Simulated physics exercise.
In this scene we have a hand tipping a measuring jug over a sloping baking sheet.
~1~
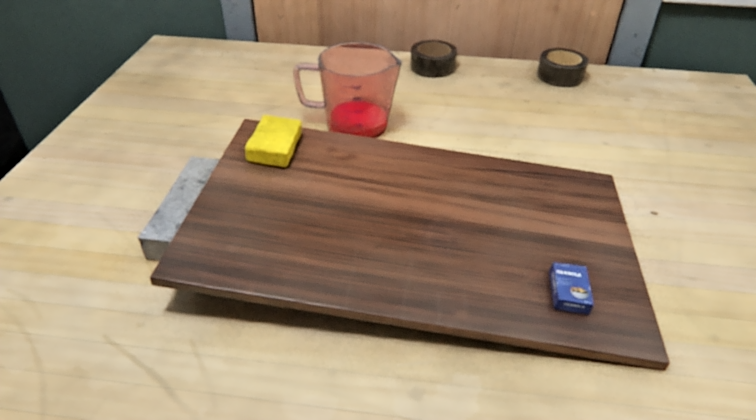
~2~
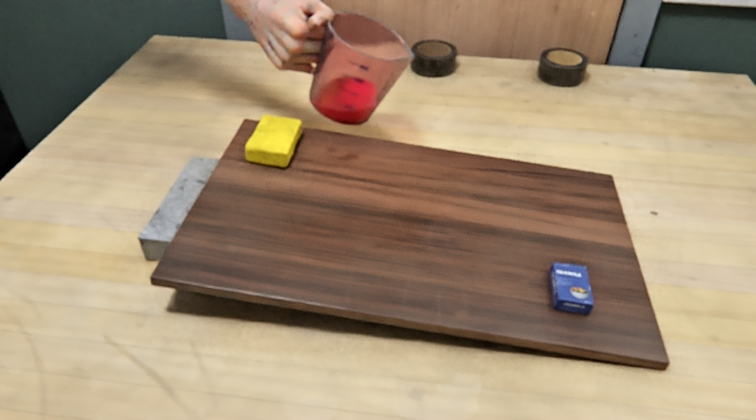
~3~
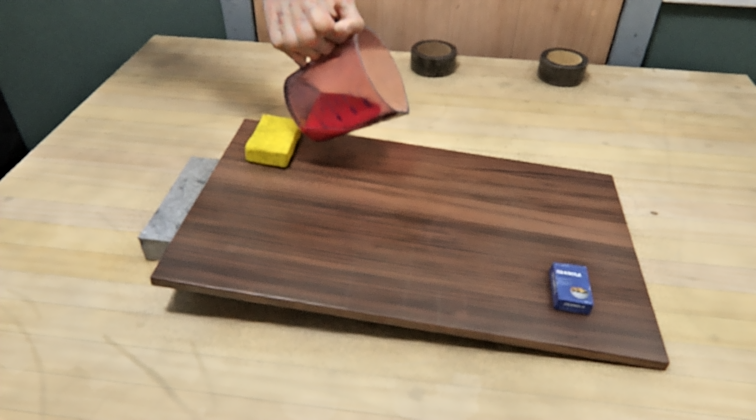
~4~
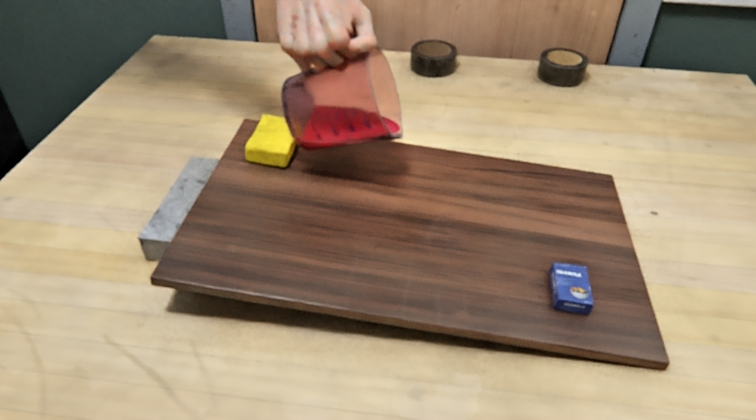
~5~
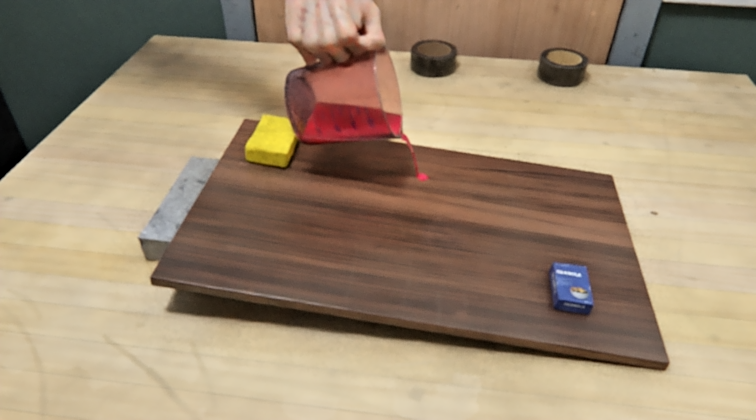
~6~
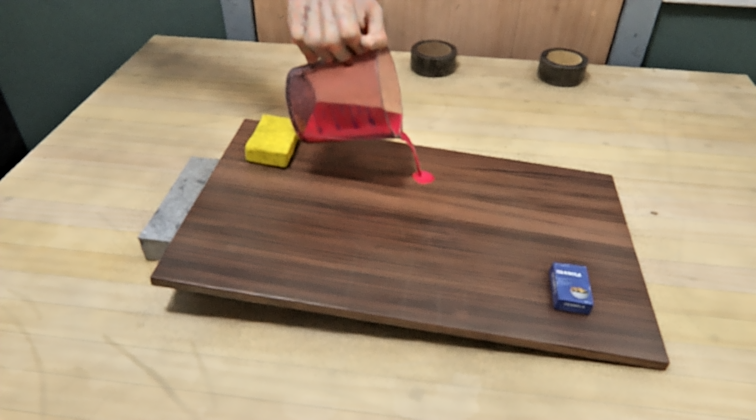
The clip shows a hand lifting a clear measuring jug of red liquid above a sloping dark wooden board holding a yellow sponge and a small blue carton, then tilting it rightward until a thin stream lands on the board.
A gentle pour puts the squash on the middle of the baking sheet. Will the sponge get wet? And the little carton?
On the left the sponge: Dry. On the right the little carton: Dry.
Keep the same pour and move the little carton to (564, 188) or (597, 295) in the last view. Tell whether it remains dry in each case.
The first try leaves it sitting in the spill; the second leaves it free of the spill.
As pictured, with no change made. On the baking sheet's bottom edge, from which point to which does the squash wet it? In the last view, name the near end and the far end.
The near limit is (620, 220) and the far limit is (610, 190).
Shortly, it runs down to the right; the sponge is still dry; the little carton is still dry.
Then, it runs down to the right and off the end; the sponge is still dry; the little carton is still dry.
At the finish, it runs down to the right and off the end; the sponge is still dry; the little carton is still dry.
